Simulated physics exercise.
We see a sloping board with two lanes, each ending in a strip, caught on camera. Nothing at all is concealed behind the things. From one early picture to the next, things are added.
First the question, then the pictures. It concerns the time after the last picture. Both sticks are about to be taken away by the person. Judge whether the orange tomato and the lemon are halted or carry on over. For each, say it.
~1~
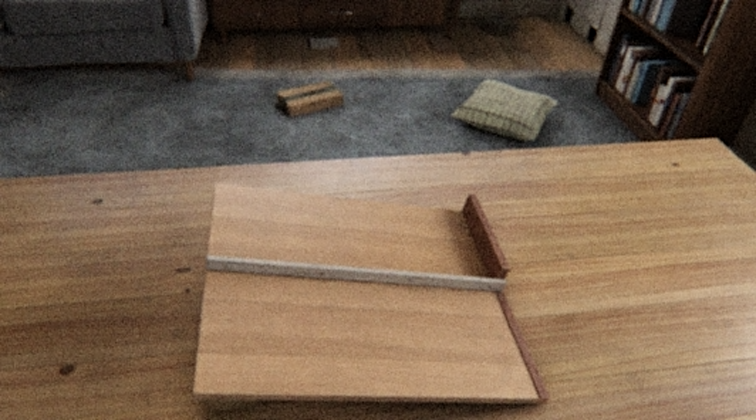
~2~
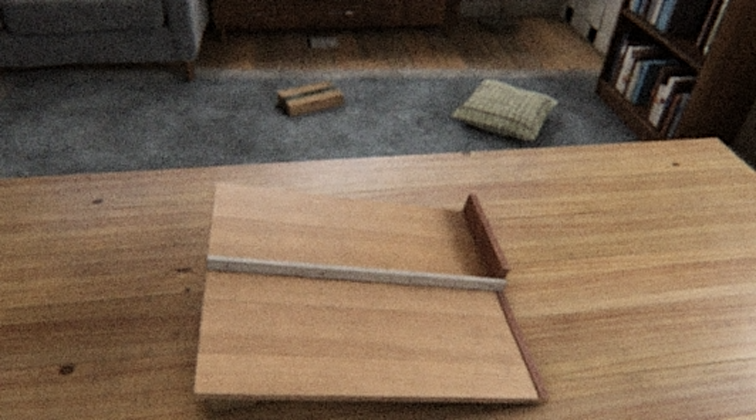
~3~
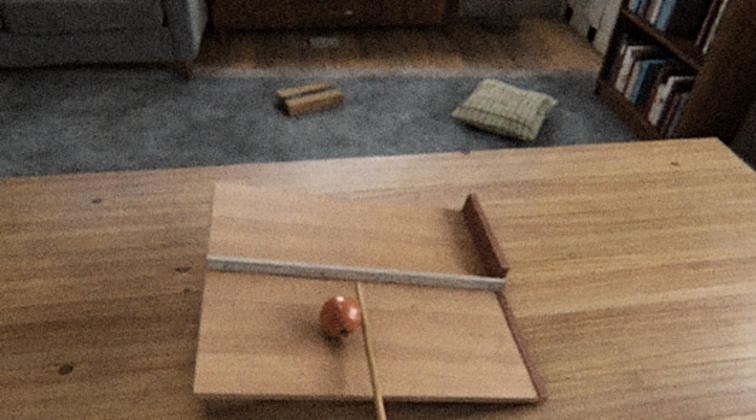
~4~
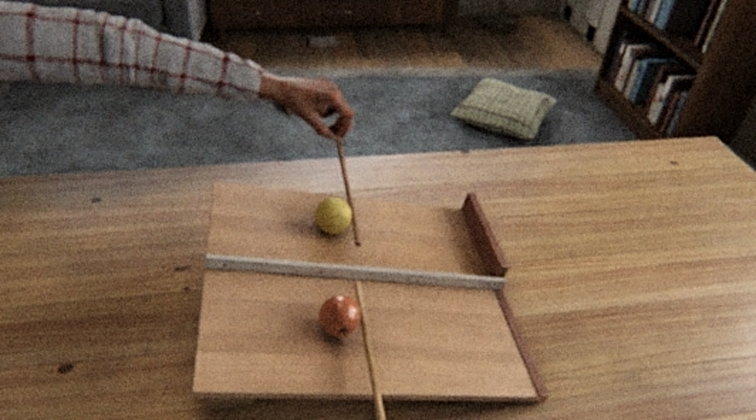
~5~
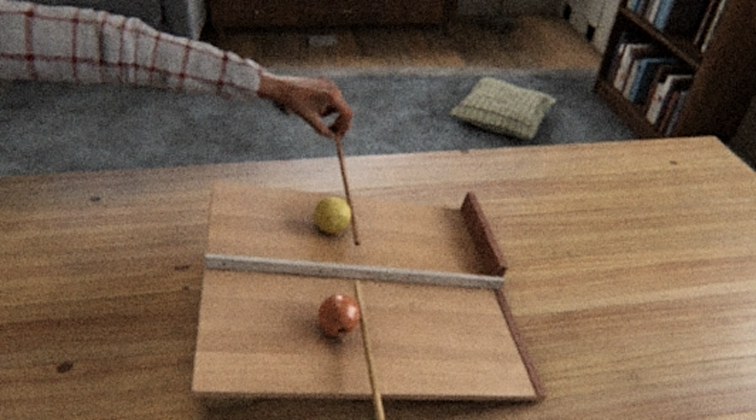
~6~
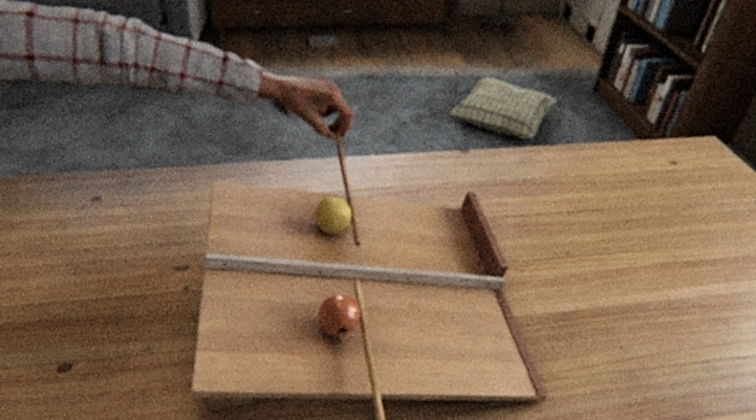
Result: The orange tomato is not stopped. The lemon is not lost.
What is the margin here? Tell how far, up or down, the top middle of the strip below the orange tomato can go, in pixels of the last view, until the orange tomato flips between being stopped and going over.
Go up by close to 8 pixels and it flips.
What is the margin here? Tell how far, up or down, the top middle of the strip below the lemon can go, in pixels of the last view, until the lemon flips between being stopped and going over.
Shift approx. 12 px, direction down.
Then, 0.50 s after the last picture, orange tomato rolling on the board near (450, 322); lemon rolling on the board near (425, 225).
Then, 0.92 s after the last picture, orange tomato off the board near (661, 319); lemon resting against the strip near (465, 229).
Then, 1.34 s after the last picture, orange tomato off the board; lemon resting against the strip near (465, 229).
By the end, the orange tomato runs past the strip; the lemon gets caught, near (465, 229).
